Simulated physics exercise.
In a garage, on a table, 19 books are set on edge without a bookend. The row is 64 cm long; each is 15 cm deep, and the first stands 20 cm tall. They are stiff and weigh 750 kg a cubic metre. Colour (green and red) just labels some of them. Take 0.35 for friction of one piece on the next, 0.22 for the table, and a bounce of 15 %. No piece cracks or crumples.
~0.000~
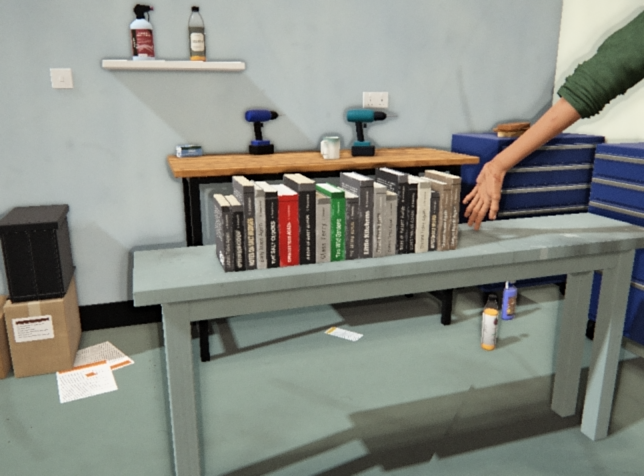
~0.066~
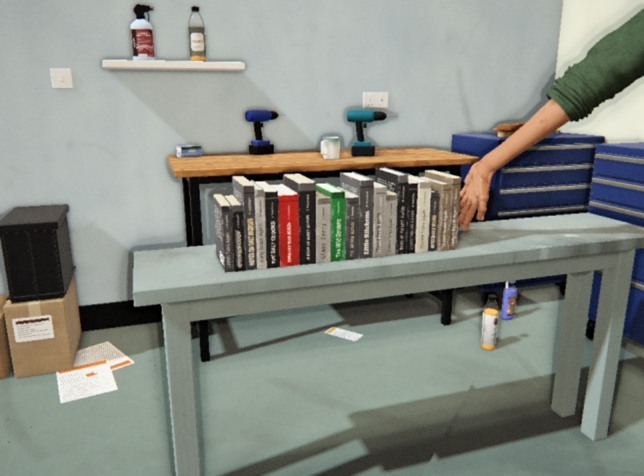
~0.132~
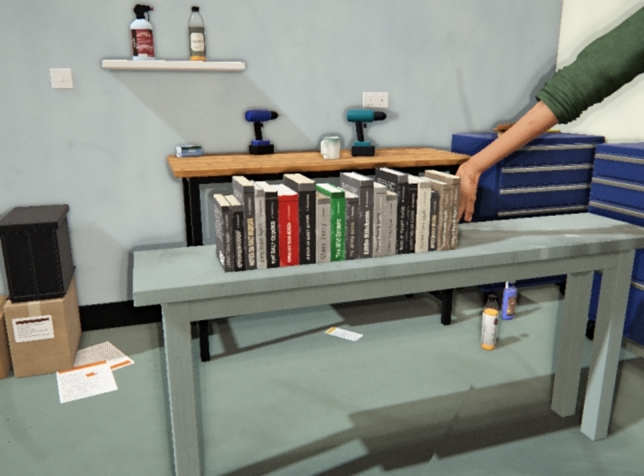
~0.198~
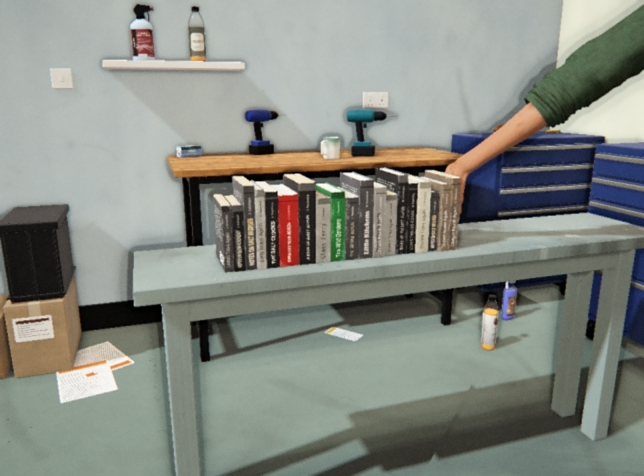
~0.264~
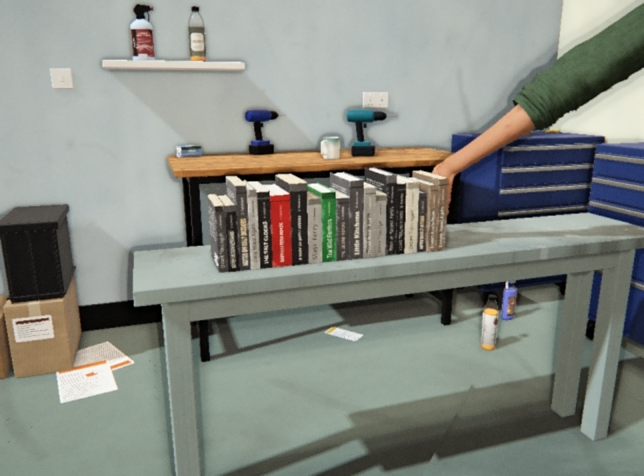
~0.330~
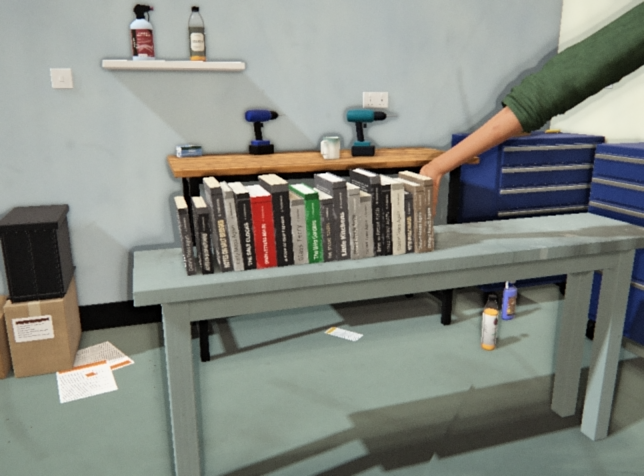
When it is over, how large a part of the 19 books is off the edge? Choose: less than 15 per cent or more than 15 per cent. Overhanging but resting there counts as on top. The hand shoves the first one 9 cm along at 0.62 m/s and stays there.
Ending off the edge: Over 15 per cent.
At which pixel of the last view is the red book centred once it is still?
Near (166, 246).
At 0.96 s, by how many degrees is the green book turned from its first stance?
About 40°.
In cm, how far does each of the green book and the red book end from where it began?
Moved: Green 20, red 30.
After 0.50 s, none of the 19 books off the edge, 19 disturbed; red book leaning 25°; green book leaning 24°.
After 0.96 s, 4 of the 19 books off the edge; red book leaning 63°; green book leaning 39°.
At rest (2.6 s), 4 of the 19 books off the edge; red book leaning 72°; green book leaning 41°. That is 21 per cent. As the last picture would show them, middles, red book near (166, 246), green book near (262, 230).
